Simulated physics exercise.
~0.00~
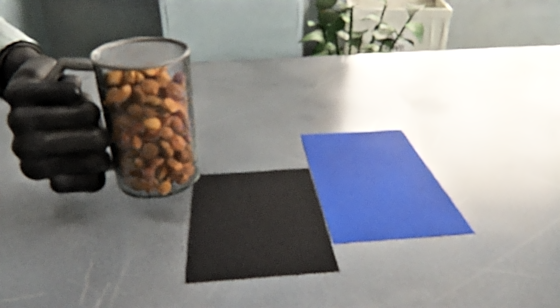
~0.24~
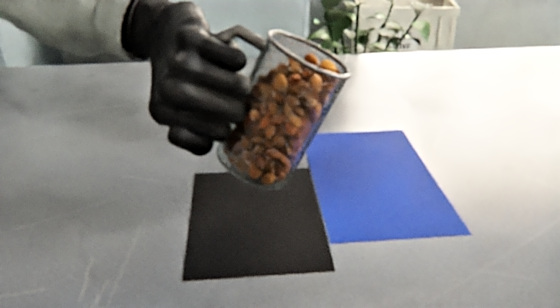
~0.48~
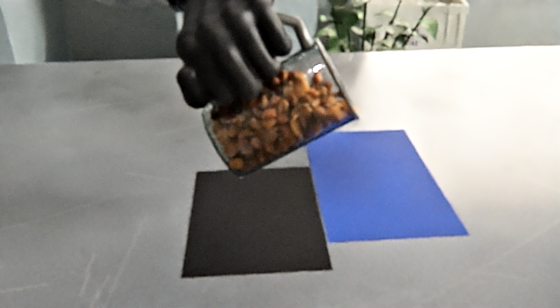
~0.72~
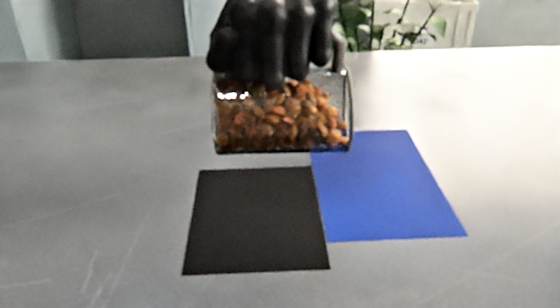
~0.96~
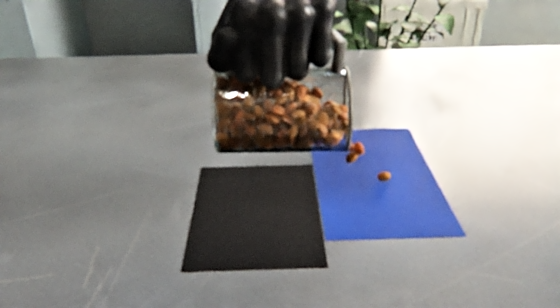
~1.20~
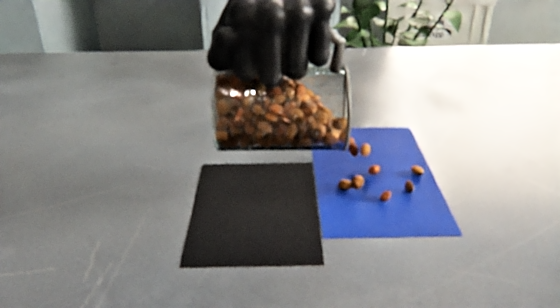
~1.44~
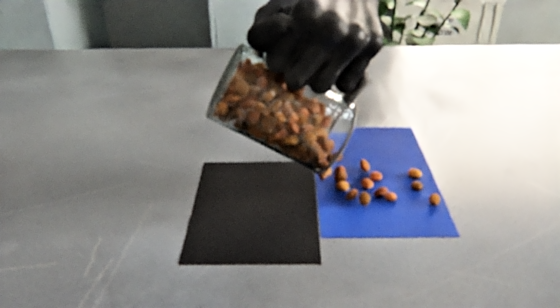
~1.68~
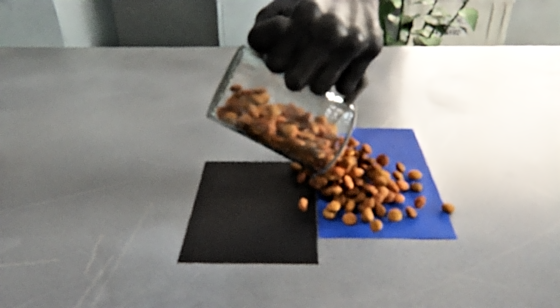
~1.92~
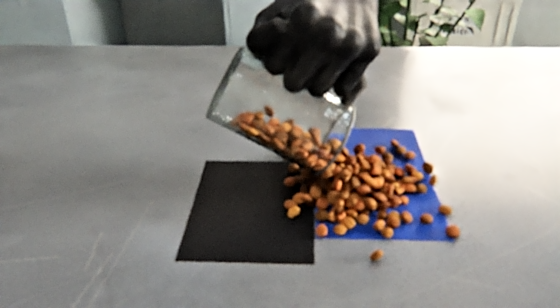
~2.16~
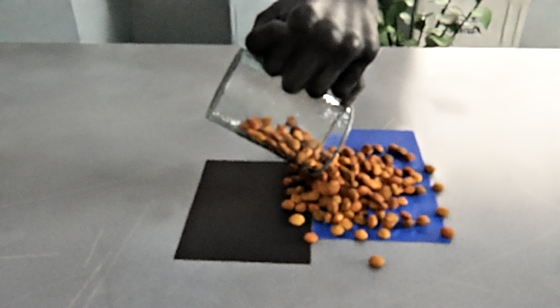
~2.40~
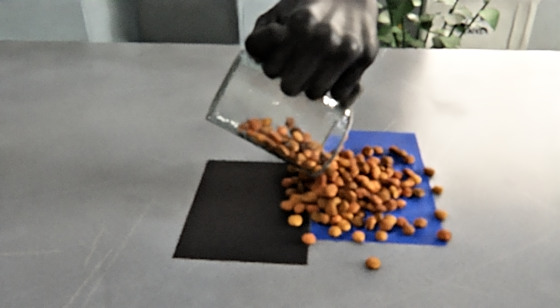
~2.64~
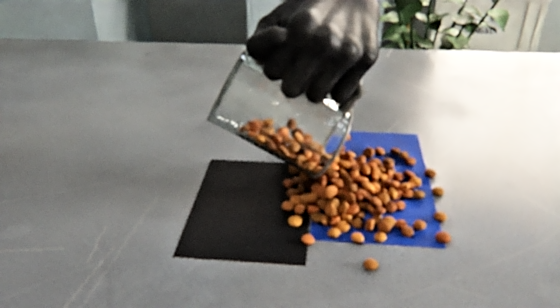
A black-gloved hand lifts a clear cup full of small brown pieces from the left side of a gray table and carries it right, over a black mat and a blue mat. The hand tips the cup onto its side, and a few pieces drop onto the blue mat. It then tilts the cup further, mouth down to the right, and the pieces rush out into a spreading pile. At the end, the heap covers much of the blue mat and spills onto the black mat's edge, one stray piece lies in front, and some remain in the tilted cup.
